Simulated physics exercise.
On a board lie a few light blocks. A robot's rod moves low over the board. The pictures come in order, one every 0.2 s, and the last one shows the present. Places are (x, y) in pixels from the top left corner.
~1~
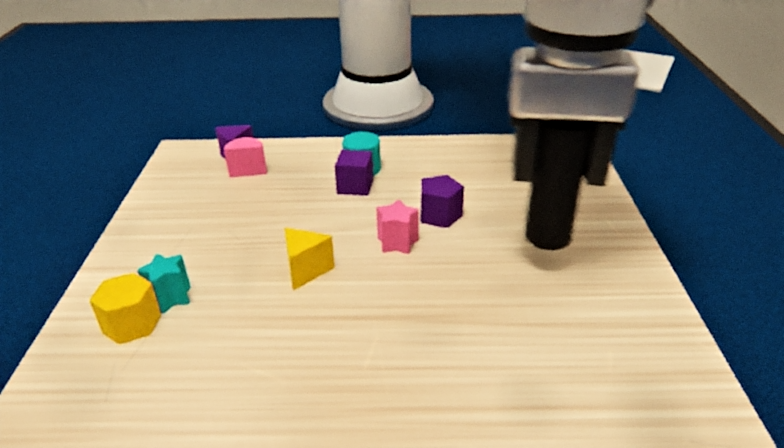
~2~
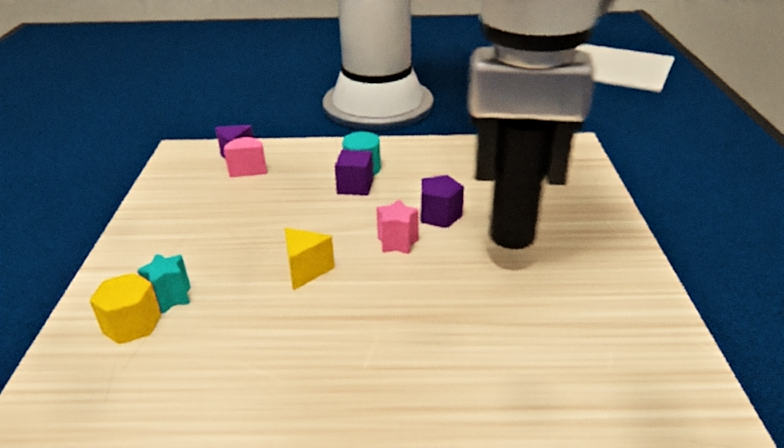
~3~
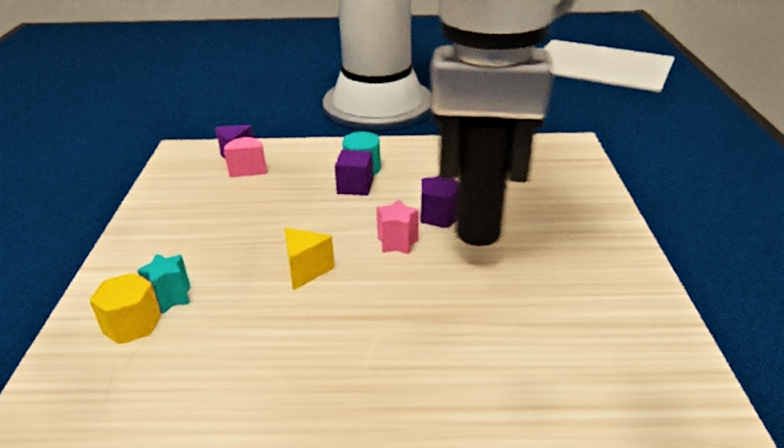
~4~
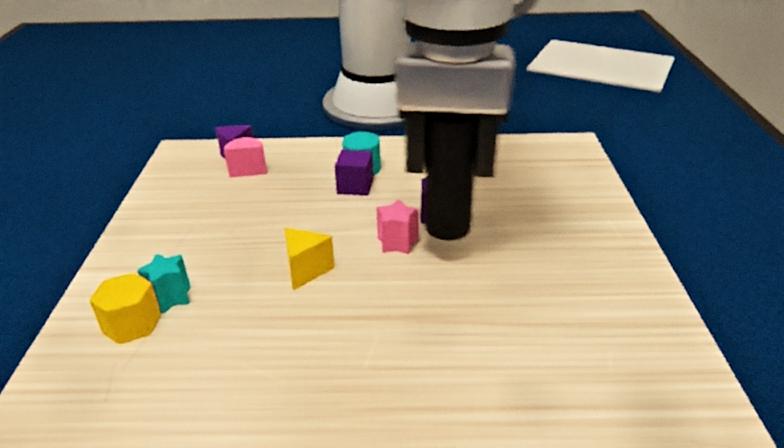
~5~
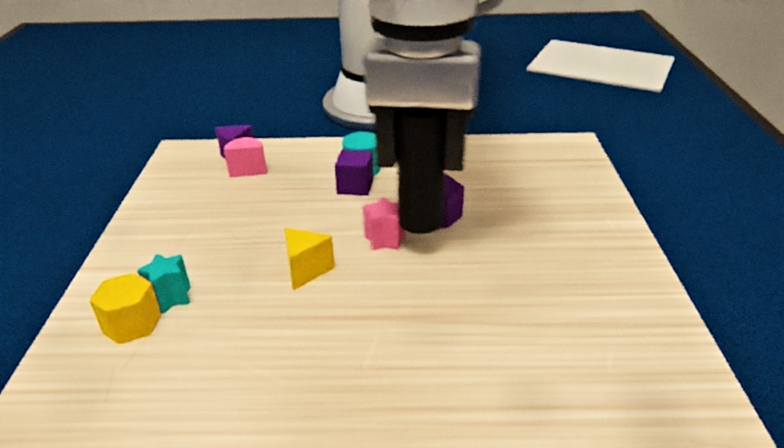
The robot's rod moves left across the board and nudges the pink star block left.
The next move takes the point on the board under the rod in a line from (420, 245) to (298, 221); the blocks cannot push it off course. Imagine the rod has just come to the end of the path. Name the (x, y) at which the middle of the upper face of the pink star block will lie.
Its top middle: (260, 186).
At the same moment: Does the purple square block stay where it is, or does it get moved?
That block stands still.
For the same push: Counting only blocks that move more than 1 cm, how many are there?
The push moves one block more than 1 cm.
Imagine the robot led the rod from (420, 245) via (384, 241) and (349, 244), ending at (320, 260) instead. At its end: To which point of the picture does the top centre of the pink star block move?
It ends at (305, 207).
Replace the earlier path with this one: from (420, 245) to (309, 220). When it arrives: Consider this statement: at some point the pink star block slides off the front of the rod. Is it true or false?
The statement is incorrect.
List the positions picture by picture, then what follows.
In the first frame, rod tip (548, 237); block tops, purple square block (353, 158); pink star block (397, 211); purple pentagonal block (441, 185).
In the second frame, rod (512, 236); blocks unchanged.
In the third frame, rod (479, 233); blocks unchanged.
In the fourth frame, rod (448, 228); blocks unchanged.
In the fifth frame, rod (421, 222); purple square block (353, 158); pink star block (384, 208); purple pentagonal block partly hidden.
What follows on the original path. One third of the way, rod (377, 214); pink star block (341, 201).
Two thirds of the way, rod (335, 206); pink star block (300, 193).
At the end, rod (295, 199); purple square block in place; pink star block (260, 186); purple pentagonal block in place.
